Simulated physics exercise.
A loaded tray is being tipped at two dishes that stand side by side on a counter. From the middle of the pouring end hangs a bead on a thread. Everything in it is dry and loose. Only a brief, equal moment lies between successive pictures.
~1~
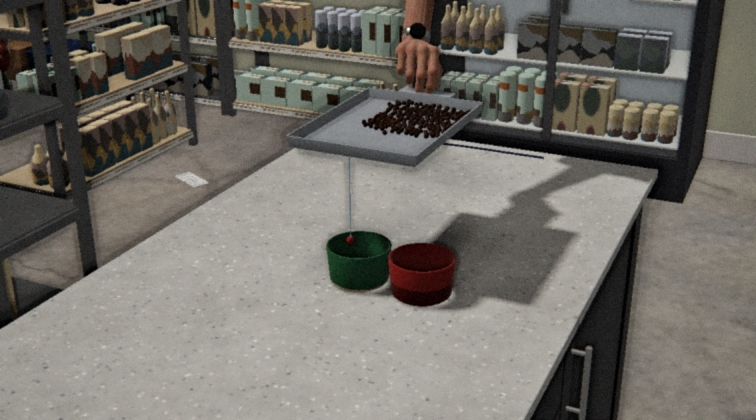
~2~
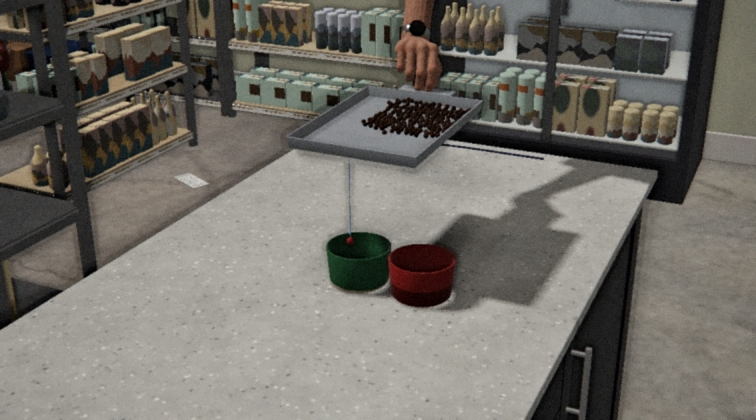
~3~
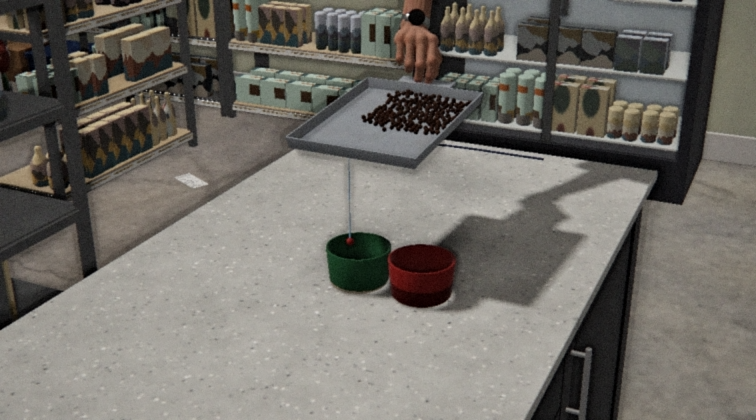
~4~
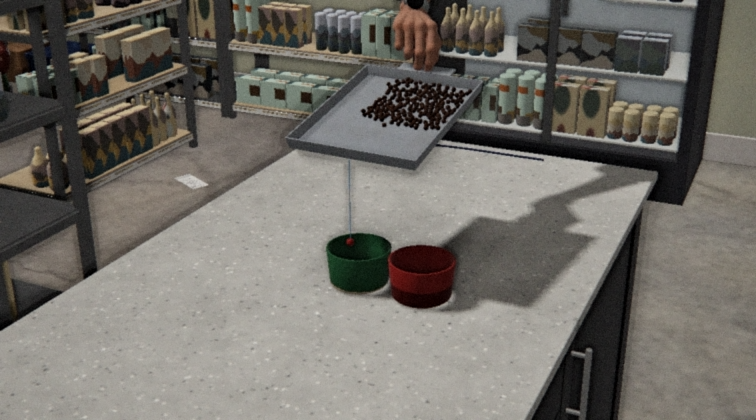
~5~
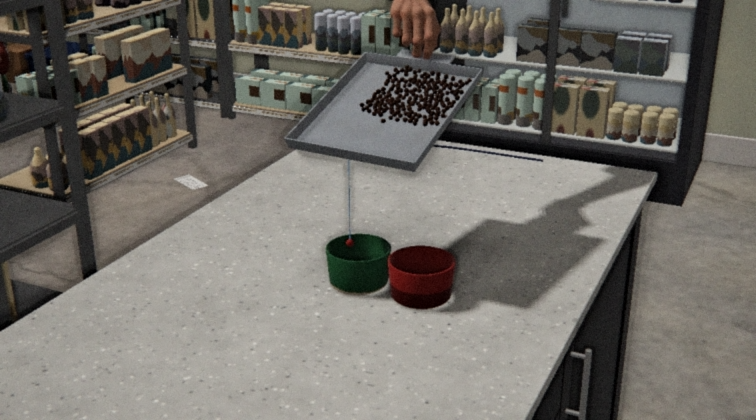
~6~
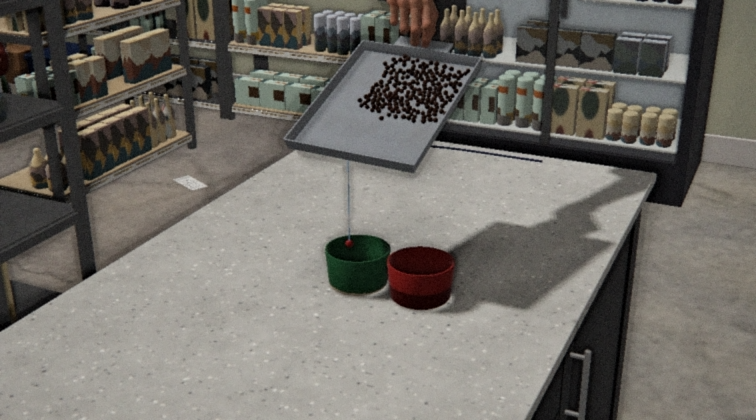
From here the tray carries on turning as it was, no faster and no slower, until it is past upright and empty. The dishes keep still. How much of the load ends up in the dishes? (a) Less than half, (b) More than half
Answer: A.
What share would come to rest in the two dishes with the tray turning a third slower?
Around 10 percent.
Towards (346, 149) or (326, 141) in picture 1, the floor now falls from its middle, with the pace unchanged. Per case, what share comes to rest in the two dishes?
First heading 0 %, second heading 0 %.
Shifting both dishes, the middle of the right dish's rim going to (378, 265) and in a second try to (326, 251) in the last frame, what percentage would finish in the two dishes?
Close to 50 in a hundred first, close to 0 in a hundred second.
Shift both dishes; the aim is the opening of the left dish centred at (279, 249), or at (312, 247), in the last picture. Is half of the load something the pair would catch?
The dishes end up with the lesser share in the first try and the lesser share in the second.
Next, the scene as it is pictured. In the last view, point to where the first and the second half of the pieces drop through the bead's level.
Earlier portion about (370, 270); later portion about (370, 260).
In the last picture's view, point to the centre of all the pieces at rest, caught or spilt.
Once nothing moves, the middle sits near (355, 324).
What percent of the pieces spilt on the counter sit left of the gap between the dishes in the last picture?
Estimate: About 80 per cent.
Soon, tray tipped steeply; about two thirds on the tray; about a third in the air.
A while on, tray tipped right over; about half on the tray; about half outside both; a stray few in the air.
Towards the end, tray tipped past a quarter turn; a stray few in the right dish; a stray few in the left dish; nearly all outside both.
Finally, tray tipped past a quarter turn; a stray few in the right dish; a stray few in the left dish; nearly all outside both.
